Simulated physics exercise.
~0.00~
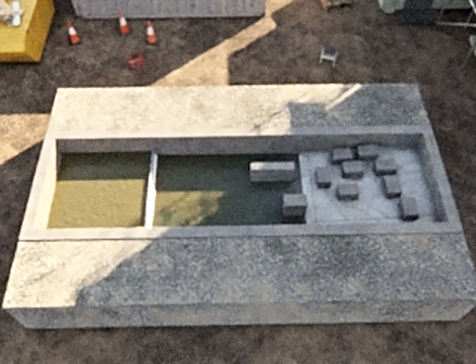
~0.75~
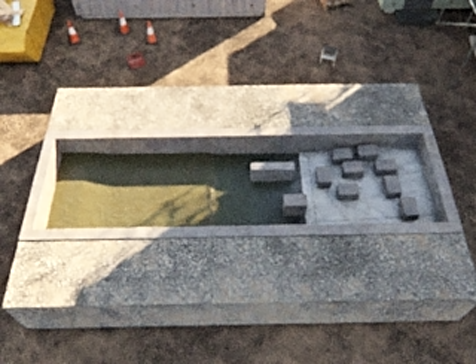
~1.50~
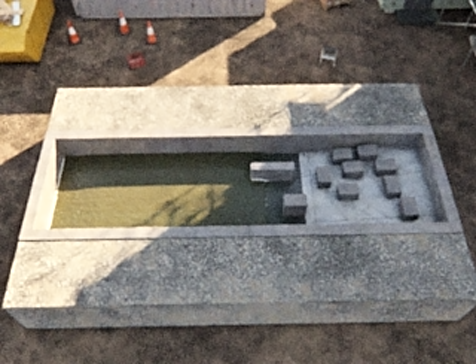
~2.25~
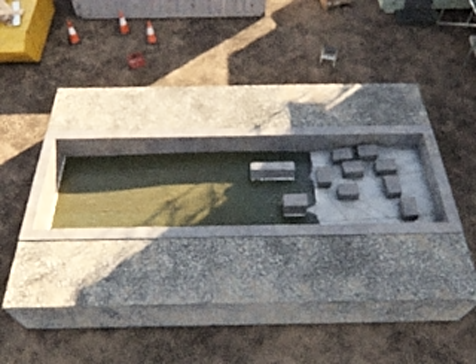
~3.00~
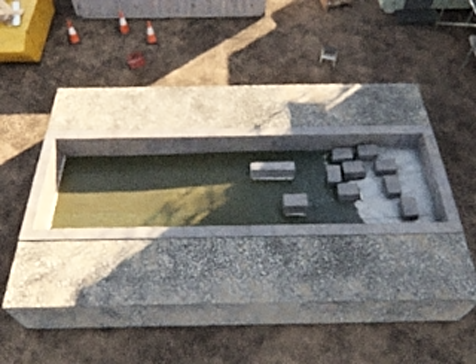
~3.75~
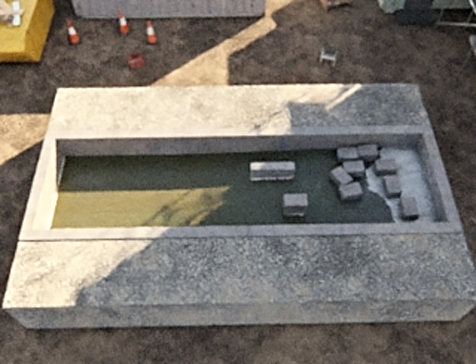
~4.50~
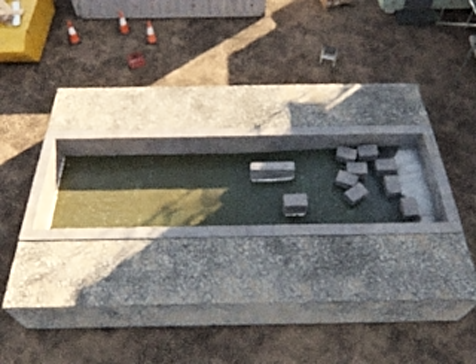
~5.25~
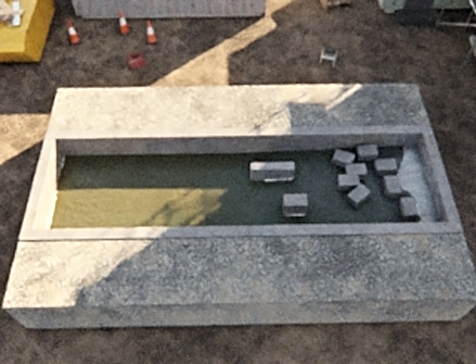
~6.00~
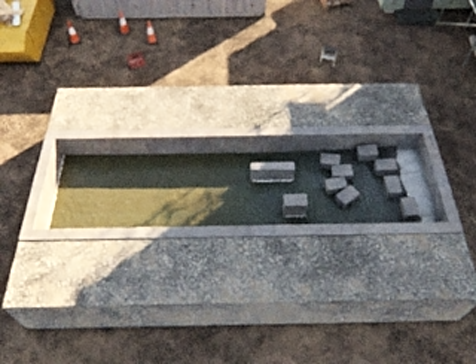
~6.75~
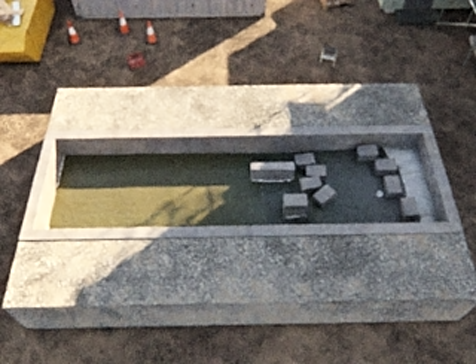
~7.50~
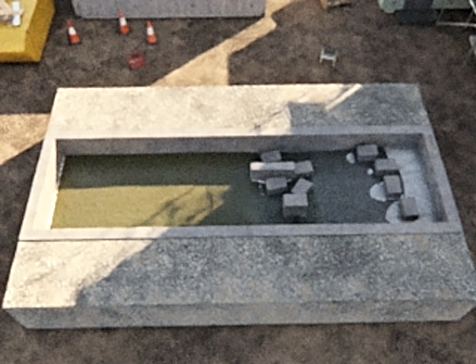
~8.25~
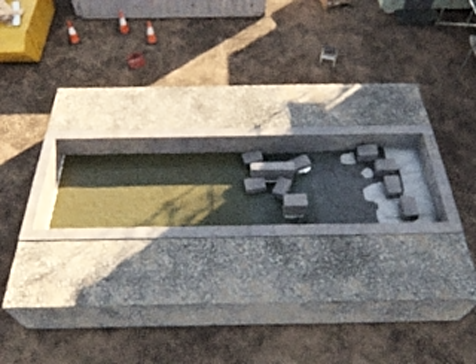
A long grey concrete trough lies on brown dirt, seen from above, with orange cones and a yellow block at the upper left. Murky green water fills its left part, crossed by a thin upright board, while two larger grey blocks and a cluster of smaller ones sit towards the dry, pale right end. The board disappears, and the water spreads right, past the larger blocks and in among the cluster, nudging some small blocks rightward. The water then draws back left, carrying several small blocks with it. They end bunched around the two larger blocks, while a few others remain at the right, where pale floor shows again.
